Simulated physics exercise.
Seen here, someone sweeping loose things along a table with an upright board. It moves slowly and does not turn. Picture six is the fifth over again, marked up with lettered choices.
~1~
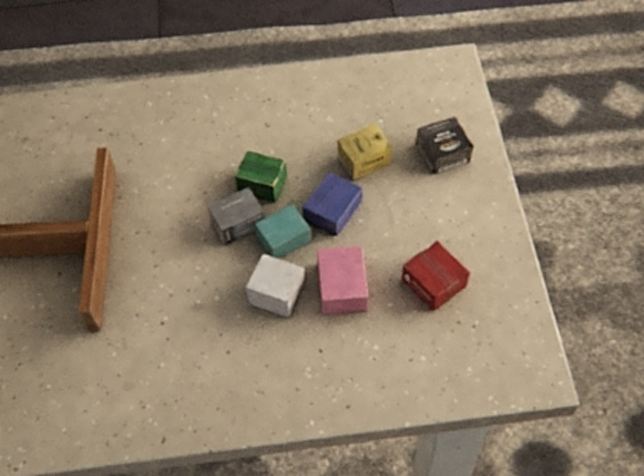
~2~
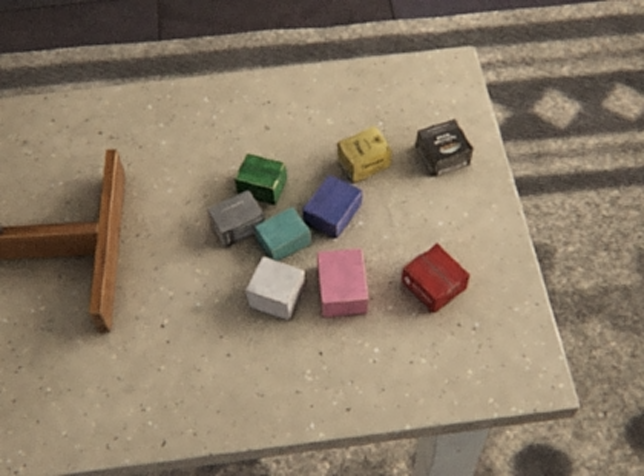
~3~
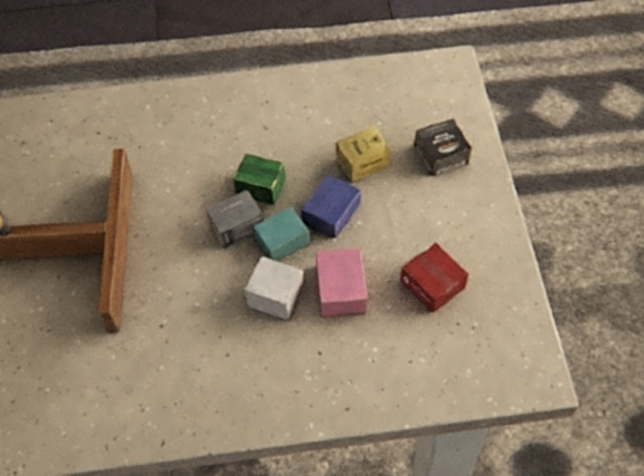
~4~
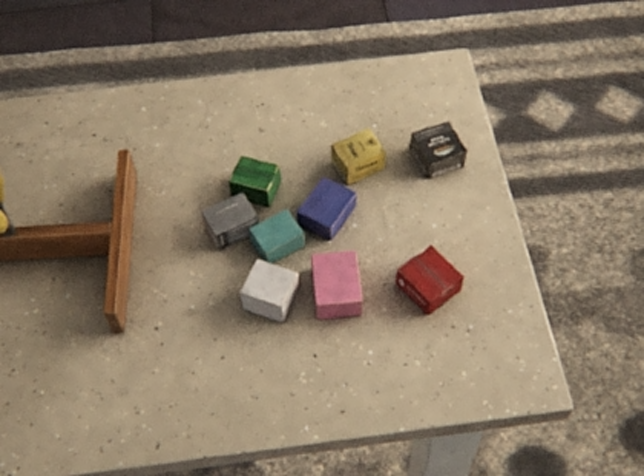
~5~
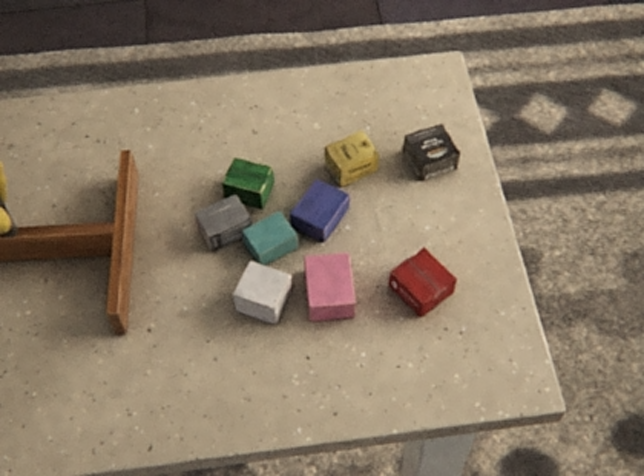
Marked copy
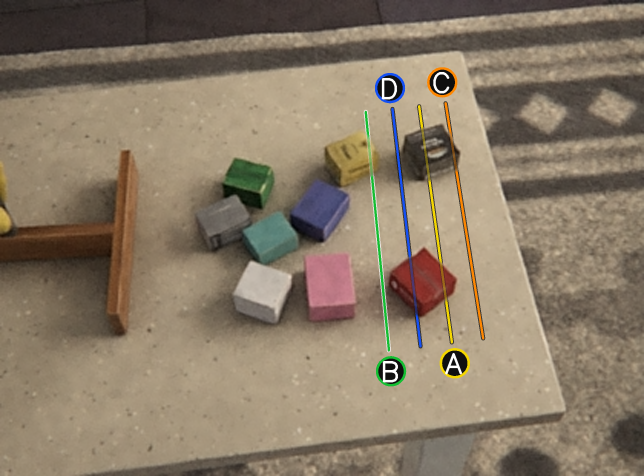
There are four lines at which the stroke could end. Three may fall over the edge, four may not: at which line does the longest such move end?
No fourth one falls up to A.
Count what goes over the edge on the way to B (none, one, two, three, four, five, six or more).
By then, none.
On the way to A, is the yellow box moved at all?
Yes.
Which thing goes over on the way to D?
The black packet goes over.
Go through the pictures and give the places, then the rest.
In the first frame, white block (276, 286); blue block (333, 204); green box (262, 176).
In the second frame, board (103, 226); pink block (342, 283).
In the third frame, board (111, 225); grey box (235, 219).
In the fourth frame, board (117, 226); red box (430, 280).
In the fifth frame, board (119, 227); white block (263, 292); blue block (320, 210); green box (249, 183).
On the marked copy, A at (434, 215); B at (376, 221); C at (463, 211); D at (405, 218).
With A. Early on, board (234, 214); white block (271, 291); green box (263, 177).
Further on, board (347, 200); black packet (454, 150); red box (472, 284).
At the end, board (432, 190); black packet over the edge; red box over the edge; two fallen.
As for the rest, B is within the limit but short; C drops five; D is within the limit but short.
